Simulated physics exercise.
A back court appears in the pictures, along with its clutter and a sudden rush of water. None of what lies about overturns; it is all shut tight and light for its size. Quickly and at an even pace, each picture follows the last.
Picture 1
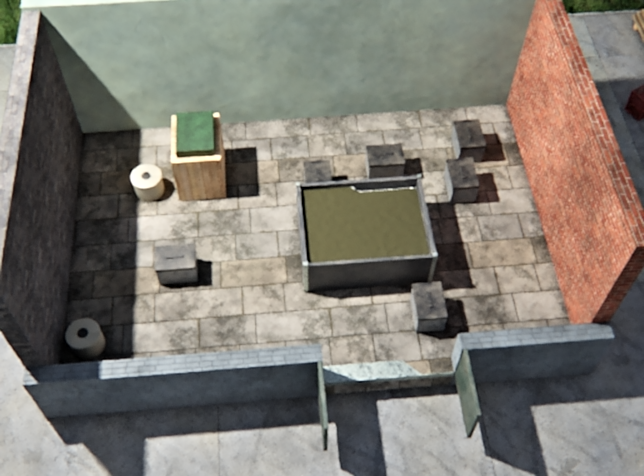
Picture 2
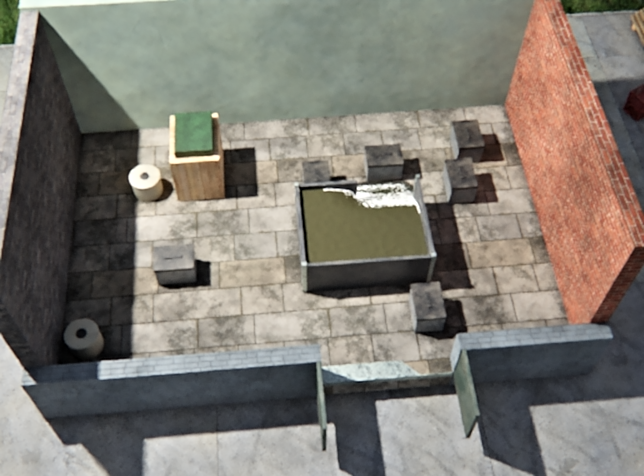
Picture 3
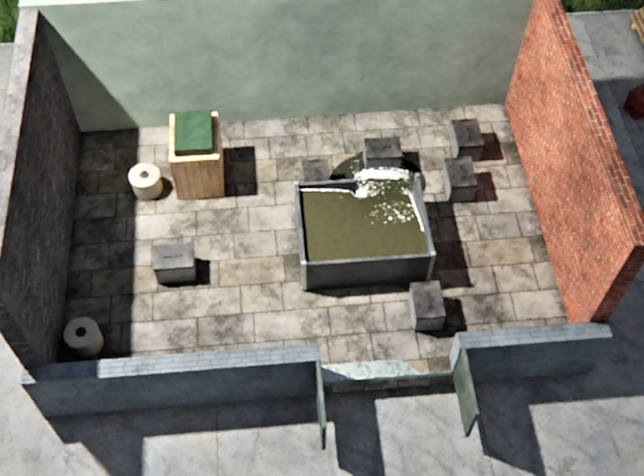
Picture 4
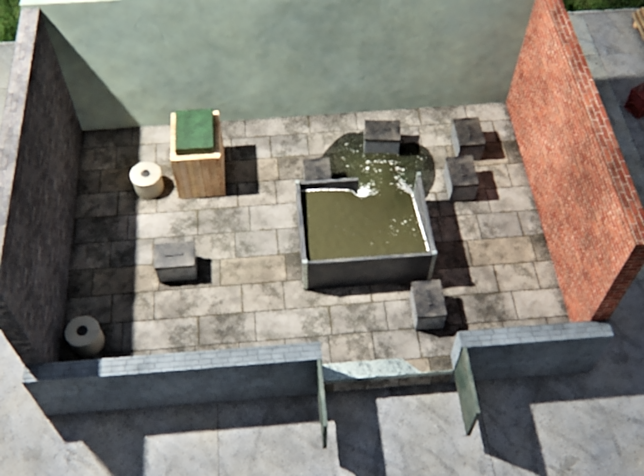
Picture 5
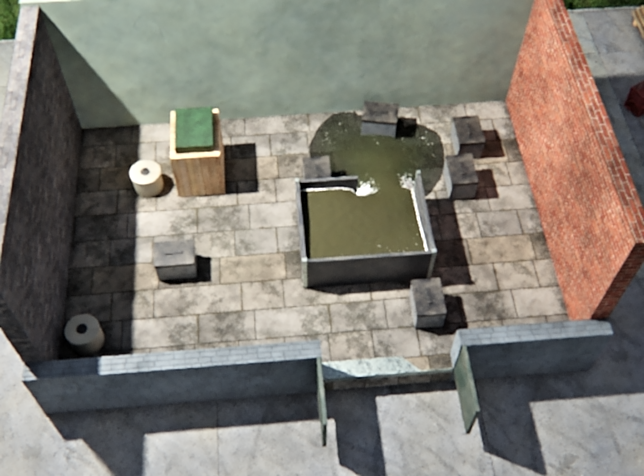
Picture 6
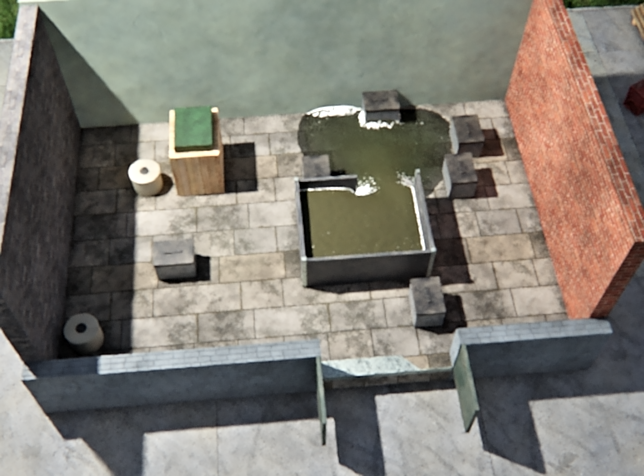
A walled courtyard held a low tank of murky green water, which frothed and poured out through the back, spreading a pool over the paving and pushing one grey block a little toward the back wall.
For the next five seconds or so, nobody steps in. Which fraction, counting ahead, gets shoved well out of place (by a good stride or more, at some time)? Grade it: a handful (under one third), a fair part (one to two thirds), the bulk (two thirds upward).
A handful.
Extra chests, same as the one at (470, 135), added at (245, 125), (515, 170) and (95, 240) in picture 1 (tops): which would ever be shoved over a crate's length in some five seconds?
The first travels far, the second travels far and the third sits tight.
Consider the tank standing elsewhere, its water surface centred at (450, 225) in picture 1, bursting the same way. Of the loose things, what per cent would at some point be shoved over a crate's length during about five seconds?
Estimate: Close to 40 per cent.
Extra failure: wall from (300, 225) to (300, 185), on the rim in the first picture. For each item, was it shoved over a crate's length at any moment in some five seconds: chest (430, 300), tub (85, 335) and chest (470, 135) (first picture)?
Never got that far, got that far, never got that far.
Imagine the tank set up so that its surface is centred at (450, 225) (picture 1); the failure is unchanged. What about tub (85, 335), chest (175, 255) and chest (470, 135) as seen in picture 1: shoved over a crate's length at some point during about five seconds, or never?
In that order: Short of that, no, moved that far.
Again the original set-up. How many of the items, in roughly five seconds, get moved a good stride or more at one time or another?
I count 2 of them.
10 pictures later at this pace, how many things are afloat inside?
1 of them.
A moment on, 1 of 8 are well off their spots; 1 afloat.
Next, 2 of 8 are well off their spots; 1 afloat.
Later, 2 of 8 are well off their spots; 1 afloat.
In the end, 2 of 8 are well off their spots, and 2 have been at some point; 2 afloat.
